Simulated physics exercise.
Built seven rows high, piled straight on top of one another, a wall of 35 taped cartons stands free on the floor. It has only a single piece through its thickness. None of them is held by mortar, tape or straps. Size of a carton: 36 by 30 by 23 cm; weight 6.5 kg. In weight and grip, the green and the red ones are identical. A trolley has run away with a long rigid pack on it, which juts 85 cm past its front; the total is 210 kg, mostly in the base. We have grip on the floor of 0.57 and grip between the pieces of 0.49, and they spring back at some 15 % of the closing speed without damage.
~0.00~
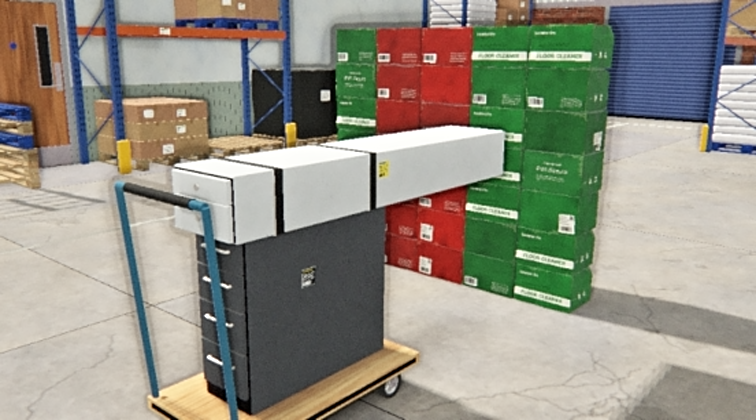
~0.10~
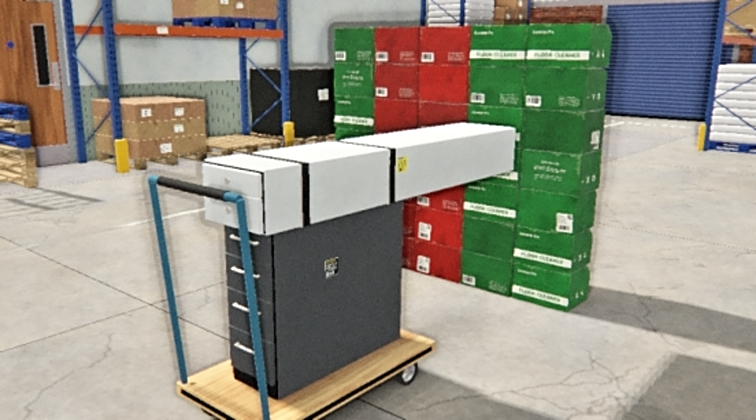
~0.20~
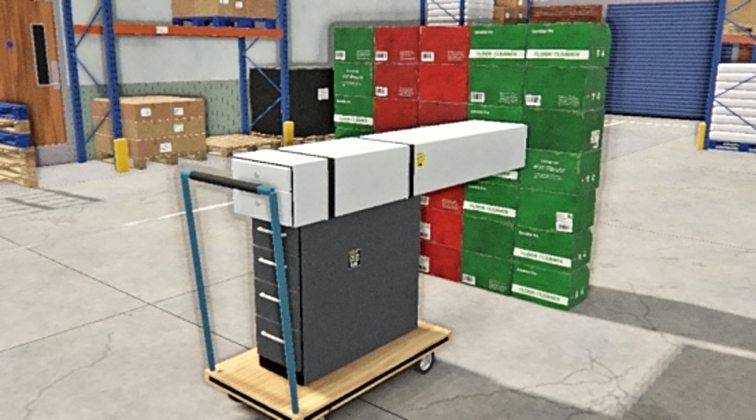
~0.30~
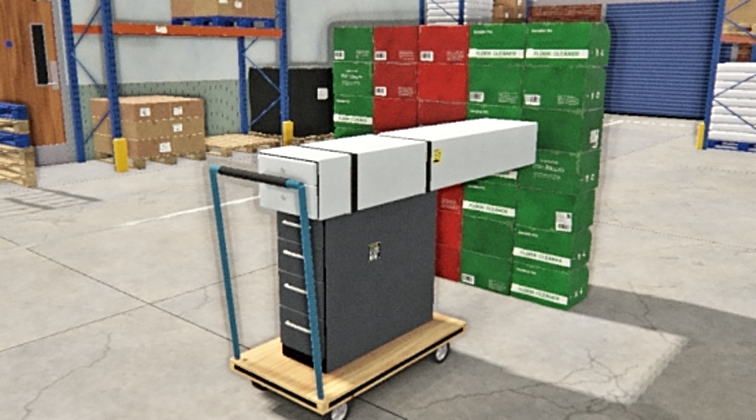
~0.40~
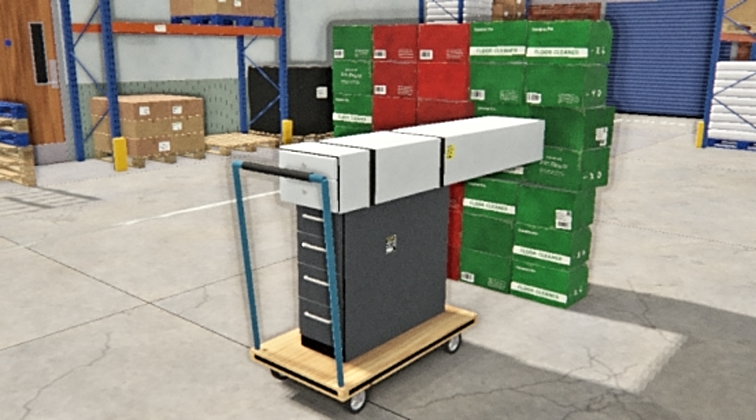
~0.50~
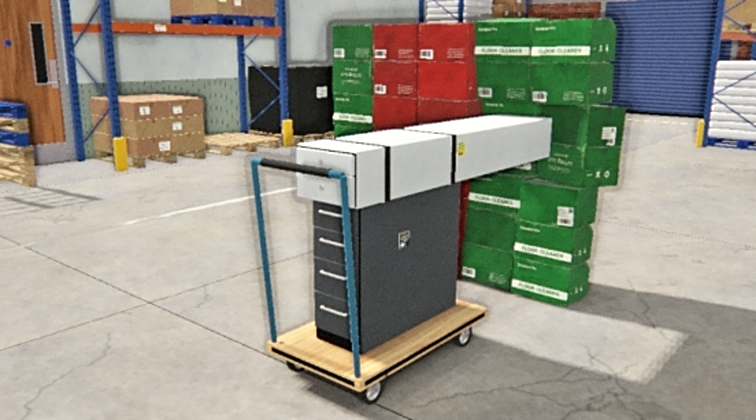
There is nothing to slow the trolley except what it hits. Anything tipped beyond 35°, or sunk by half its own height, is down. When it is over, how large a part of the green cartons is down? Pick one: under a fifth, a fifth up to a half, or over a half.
Over a half.
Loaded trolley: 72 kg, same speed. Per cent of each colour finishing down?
That would leave green at 70 and red at 0 per cent.
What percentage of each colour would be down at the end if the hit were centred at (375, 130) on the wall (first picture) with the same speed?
Down at the end: Green 30 percent, red 50 percent.
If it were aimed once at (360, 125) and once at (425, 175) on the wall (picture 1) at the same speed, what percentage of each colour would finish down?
For green it's 30 then 0 per cent, for red 30 then 80 per cent.
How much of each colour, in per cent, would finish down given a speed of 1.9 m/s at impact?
The green would finish 50 in a hundred down, the red 0 in a hundred.
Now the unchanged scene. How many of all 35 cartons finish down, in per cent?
40 per cent.
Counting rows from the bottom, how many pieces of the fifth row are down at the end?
The number that finish down is 2.
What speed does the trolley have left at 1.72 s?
Something like 0.5 m/s, I'd say.
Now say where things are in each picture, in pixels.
In the first frame (each place is the centre of the face we see best), load (499, 146) 42 cm short of the wall; top green carton (560, 47); top red carton (446, 47); all as stacked.
Load (510, 142) 28 cm short of the wall; top green carton (558, 46), in the second frame.
Load (521, 139) 15 cm short of the wall; top green carton (557, 45), in the third frame.
Load (532, 136) 16 mm short of the wall; top green carton (556, 44), in the fourth frame.
Load (540, 133) 10 cm into the wall's line; top green carton (557, 43); 7 have shifted, in the fifth frame.
Load (547, 131) 19 cm into the wall's line; top green carton (560, 42) moved 6 cm; top red carton (443, 42); steepest lean 6°, the carton at (494, 192); 13 have shifted, in the sixth frame.
By 0.80 s, load 43 cm past the wall's line, still rolling; none of the 21 green cartons down (0 of 35 in all colours); top green carton tilted 7°.
By 1.16 s, load 67 cm past the wall's line, still rolling; 14 of the 21 green cartons down (14 of 35 in all colours); top green carton tilted 31°, 23 cm lower.
By 1.72 s, load 1.00 m past the wall's line, still rolling; 14 of the 21 green cartons down (14 of 35 in all colours); top green carton tilted 42°, 1.15 m lower.
When it is over (3.1 s), load 1.25 m past the wall's line, stopped; 14 of the 21 green cartons down (14 of 35 in all colours); top green carton tilted 29°, 1.23 m lower; top red carton unmoved. That is 67 per cent. In pixels of the last frame, middles, top green carton near (620, 210), top red carton near (455, 43).
